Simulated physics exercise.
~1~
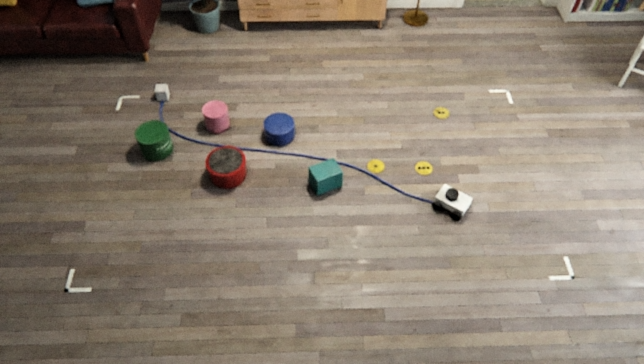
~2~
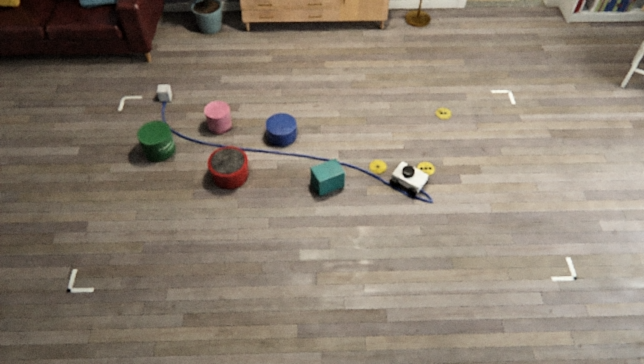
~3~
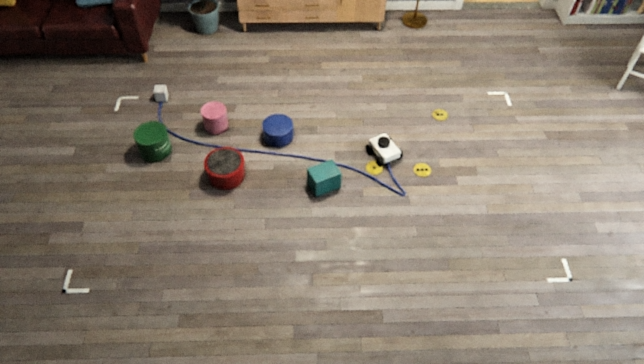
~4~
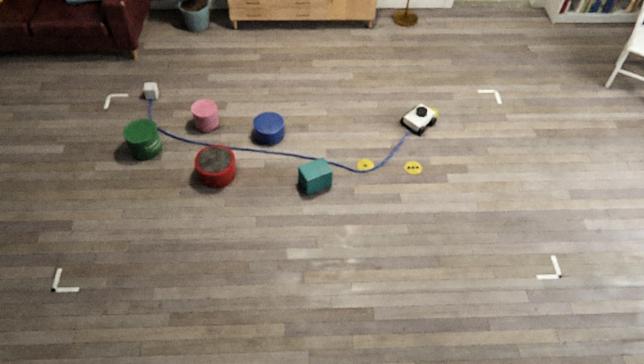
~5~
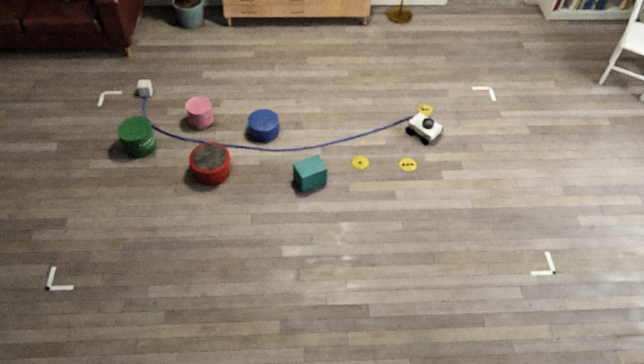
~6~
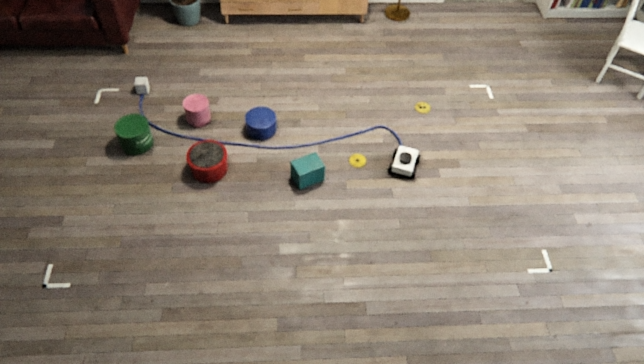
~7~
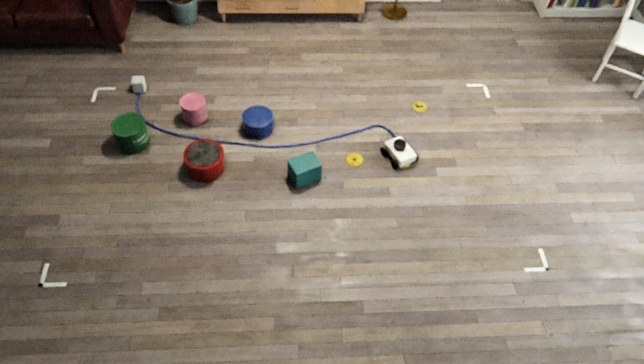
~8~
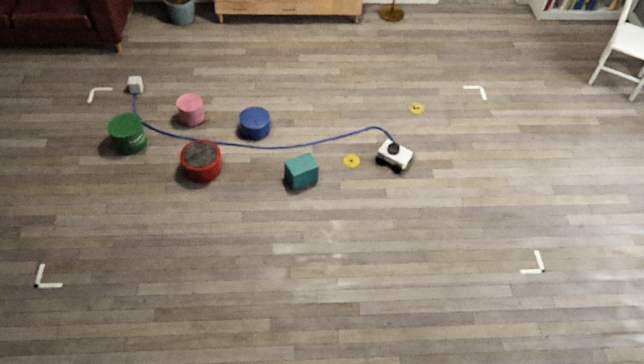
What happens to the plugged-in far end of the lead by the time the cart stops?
It stays plugged in at the small white block near the green bin, with the lead still attached.
